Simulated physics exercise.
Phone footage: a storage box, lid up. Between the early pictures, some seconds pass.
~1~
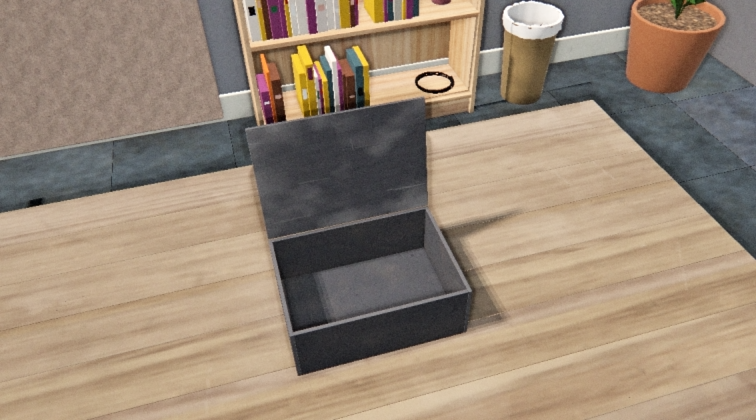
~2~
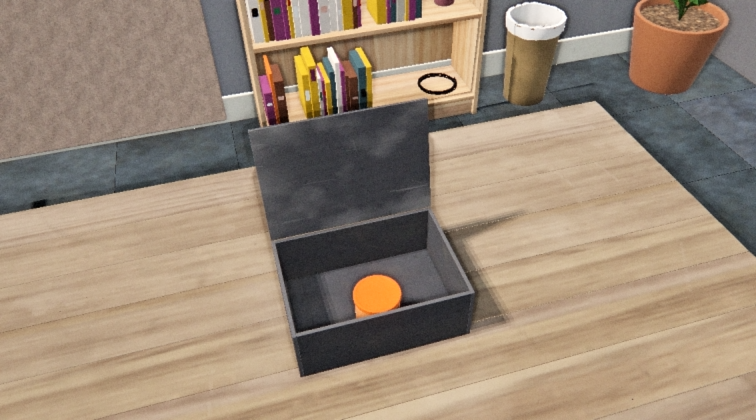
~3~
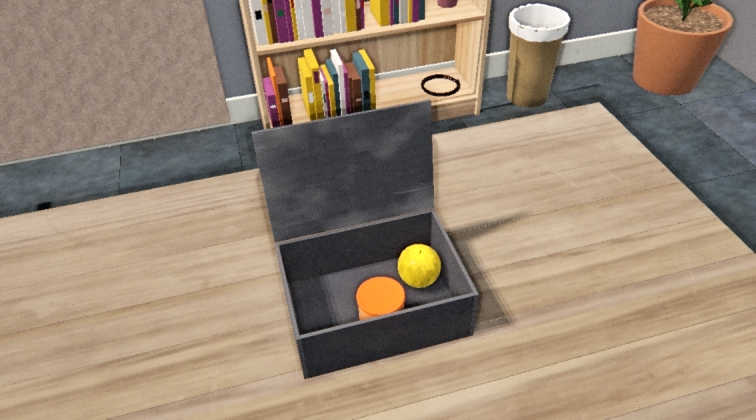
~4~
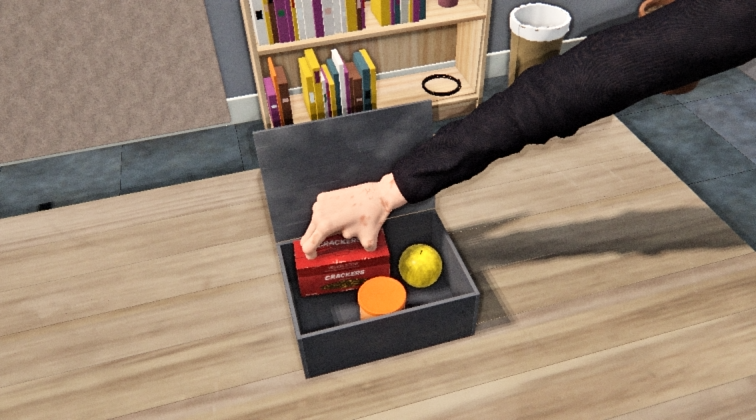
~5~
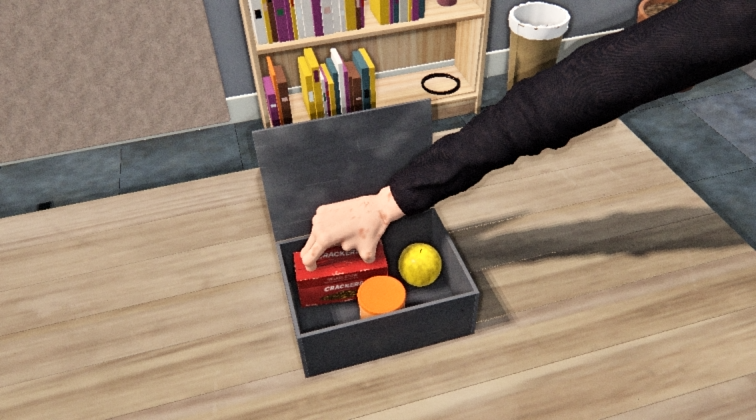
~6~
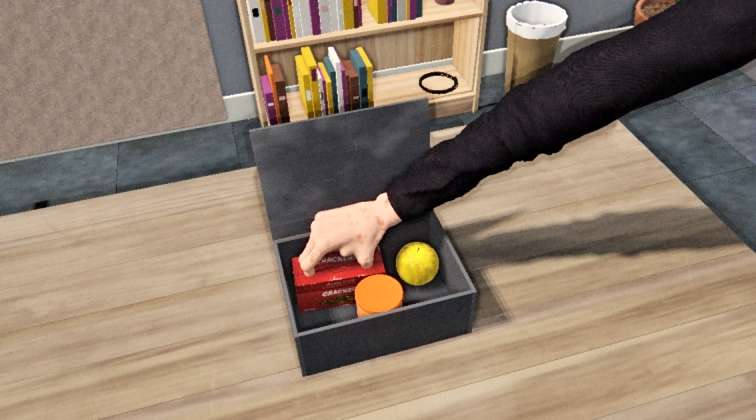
A hand lowering a red carton into an open dark storage box, after an orange-lidded container and a yellow apple appear inside.
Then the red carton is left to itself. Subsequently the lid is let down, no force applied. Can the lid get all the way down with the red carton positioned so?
Yes, the lid gets all the way down.
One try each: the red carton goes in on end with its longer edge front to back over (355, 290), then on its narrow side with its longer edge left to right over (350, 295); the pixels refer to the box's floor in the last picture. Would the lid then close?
First time round it won't go down, and second time round it drops into place.
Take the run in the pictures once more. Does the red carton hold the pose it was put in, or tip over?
Observation: It keeps the set orientation.
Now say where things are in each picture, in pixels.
The last thing is not in view yet, in the first picture.
The last thing is not in view yet, in the second picture.
The last thing is not in view yet; yellow apple (419, 266), in the third picture.
On its way; red carton (342, 262); yellow apple (420, 266), in the fourth picture.
On its way; red carton (341, 273); yellow apple (420, 265), in the fifth picture.
Put in, still held; red carton (339, 278); yellow apple (417, 264), in the sixth picture.
Then, 1.30 s later than the last frame, lid 79° above the rim.
Then, 1.70 s later than the last frame, lid 47° above the rim.
Then, 2.00 s later than the last frame, lid 12° above the rim.
When it is over, lid shut; all 3 as before. End places, in pixels of the last picture, red carton near (339, 279).
